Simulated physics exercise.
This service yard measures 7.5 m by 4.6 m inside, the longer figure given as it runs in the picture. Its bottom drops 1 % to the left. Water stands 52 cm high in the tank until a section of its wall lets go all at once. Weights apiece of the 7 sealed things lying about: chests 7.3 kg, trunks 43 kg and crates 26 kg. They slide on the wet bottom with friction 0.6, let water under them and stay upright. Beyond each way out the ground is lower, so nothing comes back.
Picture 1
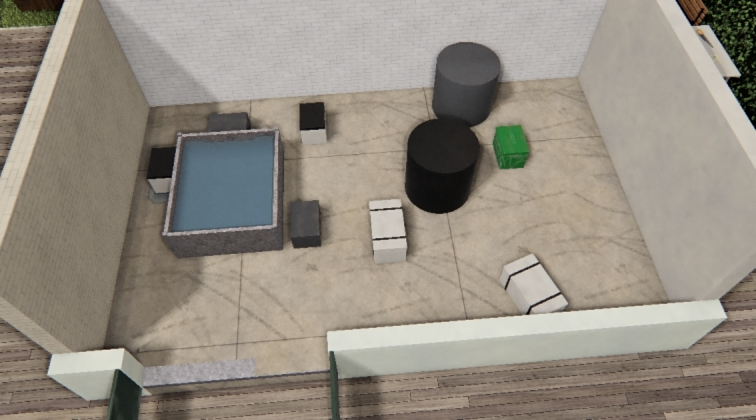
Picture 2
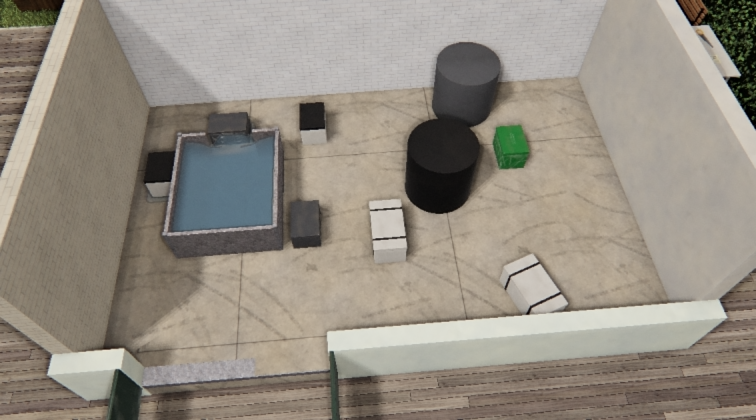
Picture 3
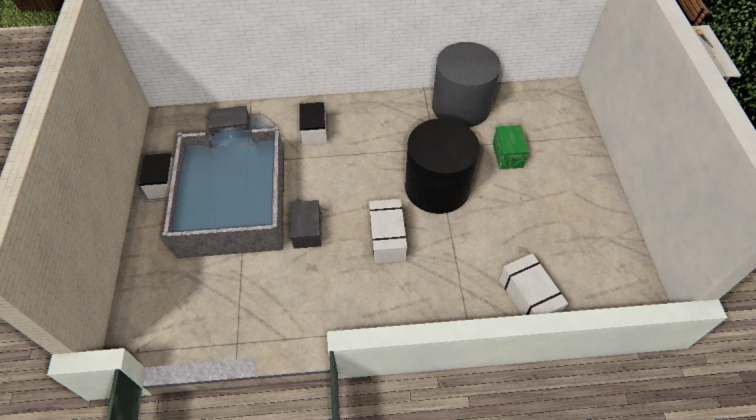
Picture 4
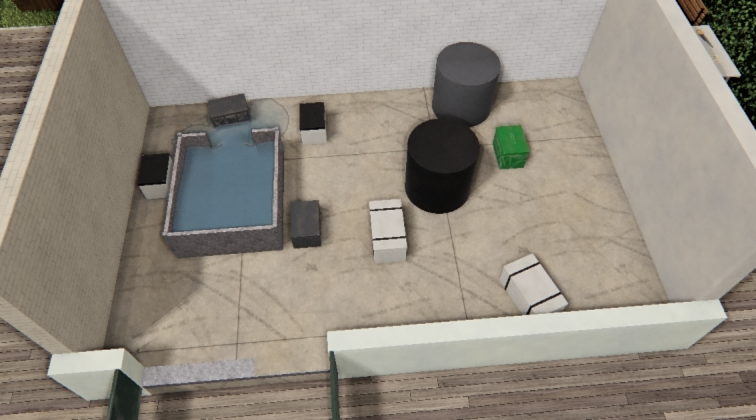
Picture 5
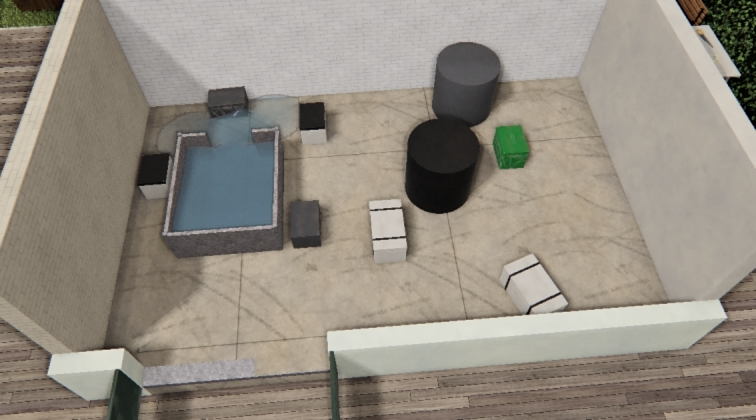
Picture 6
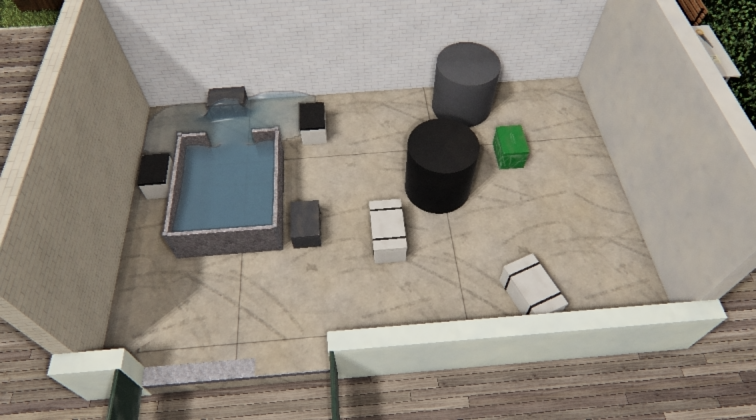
Water pushed a dark gray block out from the back of a stone-edged pool and spread across the floor along the white wall, while the green box and black cylinder stayed still.
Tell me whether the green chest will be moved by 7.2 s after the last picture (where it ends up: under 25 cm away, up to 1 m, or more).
The green chest is nudged along.
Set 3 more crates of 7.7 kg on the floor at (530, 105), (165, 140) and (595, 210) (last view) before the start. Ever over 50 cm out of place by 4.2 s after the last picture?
In that order: Less, past it, under.
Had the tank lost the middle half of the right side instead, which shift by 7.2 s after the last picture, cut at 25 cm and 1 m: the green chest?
Then the green chest moves a short way.
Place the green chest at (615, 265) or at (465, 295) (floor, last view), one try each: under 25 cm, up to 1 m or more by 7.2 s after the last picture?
In that order: It holds its place; it barely shifts.
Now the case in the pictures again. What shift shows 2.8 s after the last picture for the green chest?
Roughly 10 cm by then.
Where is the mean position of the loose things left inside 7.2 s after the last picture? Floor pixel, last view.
At about (356, 225).
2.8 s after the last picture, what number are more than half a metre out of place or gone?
By then 2.
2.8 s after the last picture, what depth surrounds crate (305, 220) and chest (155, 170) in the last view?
Roughly 0 and 6 cm.
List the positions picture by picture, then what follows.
The green chest at (513, 139) rests on the ground; 2.4 m2 under water; 0 of 7 have shifted, in the first picture.
The green chest at (513, 139) rests on the ground; 2.7 m2 under water; 1 of 7 have shifted, in the second picture.
The green chest at (513, 139) rests on the ground; water covers 3.0 m2; 2 of 7 have shifted, in the third picture.
The green chest at (513, 139), on the bottom; 3.6 m2 under water; 2 of 7 have shifted, in the fourth picture.
The green chest at (513, 139) rests on the ground; water covers 4.4 m2; 2 of 7 have shifted, in the fifth picture.
The green chest at (513, 139) rests on the ground; water covers 5.3 m2; 2 of 7 have shifted, in the sixth picture.
Then, 0.9 s after the last picture the green chest is near (513, 139), 0.0 m from its start, aground; 0 of 7 are out; 0 afloat.
Then, 2.8 s after the last picture the green chest is near (518, 139), 0.1 m from its start, aground; 0 of 7 are out; 1 afloat.
Then, 4.8 s after the last picture the green chest is near (542, 132), 0.5 m from its start, aground; 0 of 7 are out; 0 afloat.
Then, 7.2 s after the last picture the green chest is near (546, 131), 0.5 m from its start, aground; 0 of 7 are out; 1 afloat.
